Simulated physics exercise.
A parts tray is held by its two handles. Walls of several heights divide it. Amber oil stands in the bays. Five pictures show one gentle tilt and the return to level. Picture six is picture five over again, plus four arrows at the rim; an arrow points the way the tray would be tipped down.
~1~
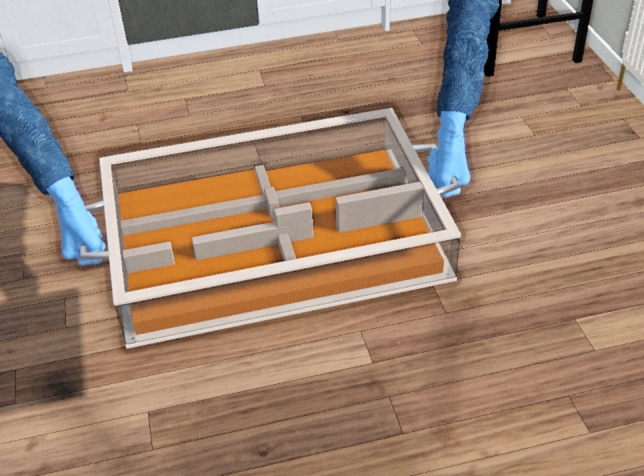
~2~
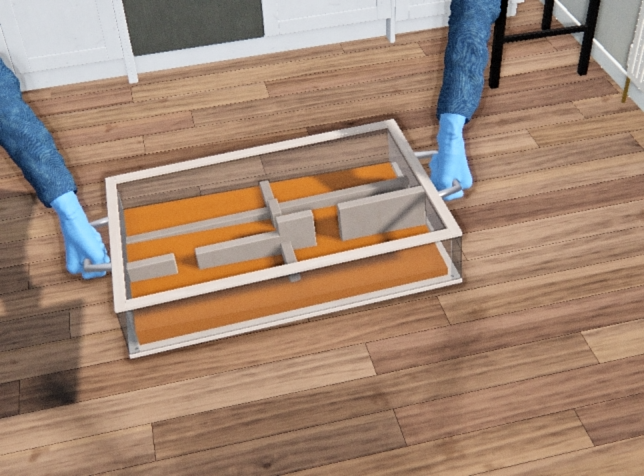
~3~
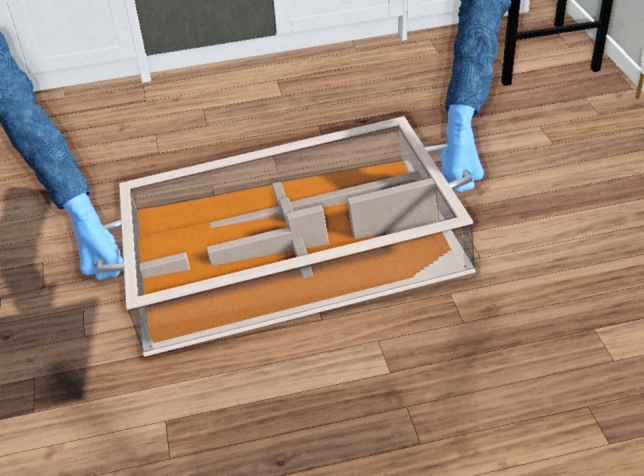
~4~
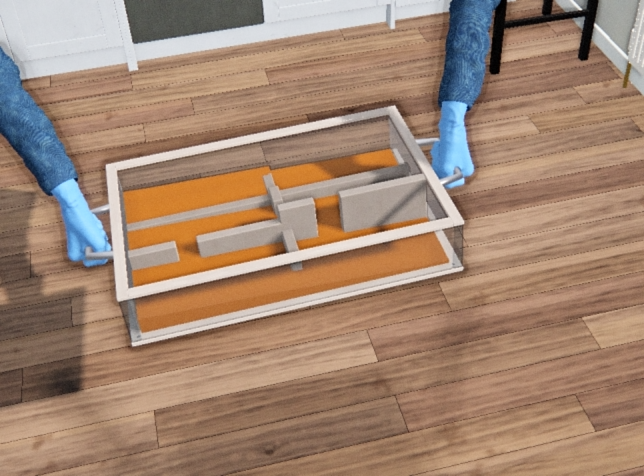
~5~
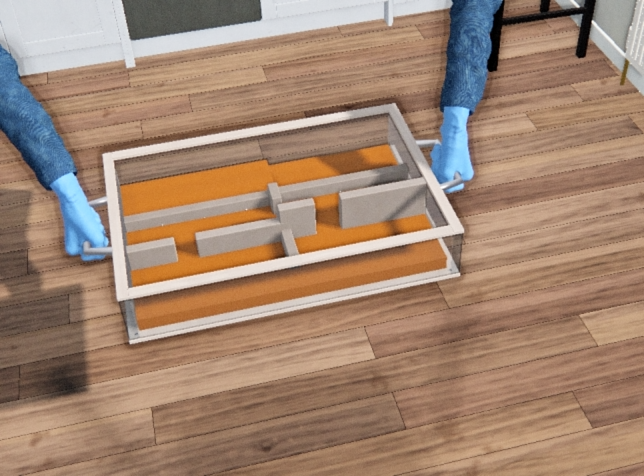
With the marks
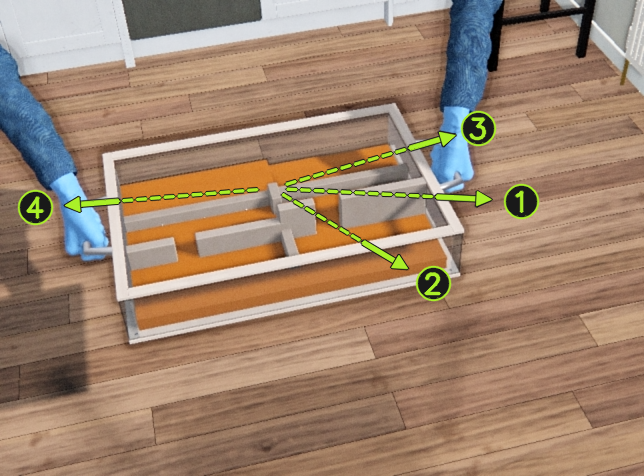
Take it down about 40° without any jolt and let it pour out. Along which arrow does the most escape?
Direction 2 does it best.
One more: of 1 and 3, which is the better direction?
1 it is.
On the marked copy, 1 ends at (486, 199); 2 ends at (403, 266); 3 ends at (450, 136); 4 ends at (70, 205).
If 1 is chosen, about 30 % stays in the tray, the largest part in the front right bay.
If 2 is chosen, about 24 % stays in the tray, the largest part in the front right bay.
If 3 is chosen, about 38 % stays in the tray, the largest part in the front right bay.
If 4 is chosen, about 32 % stays in the tray, the largest part in the back left bay.
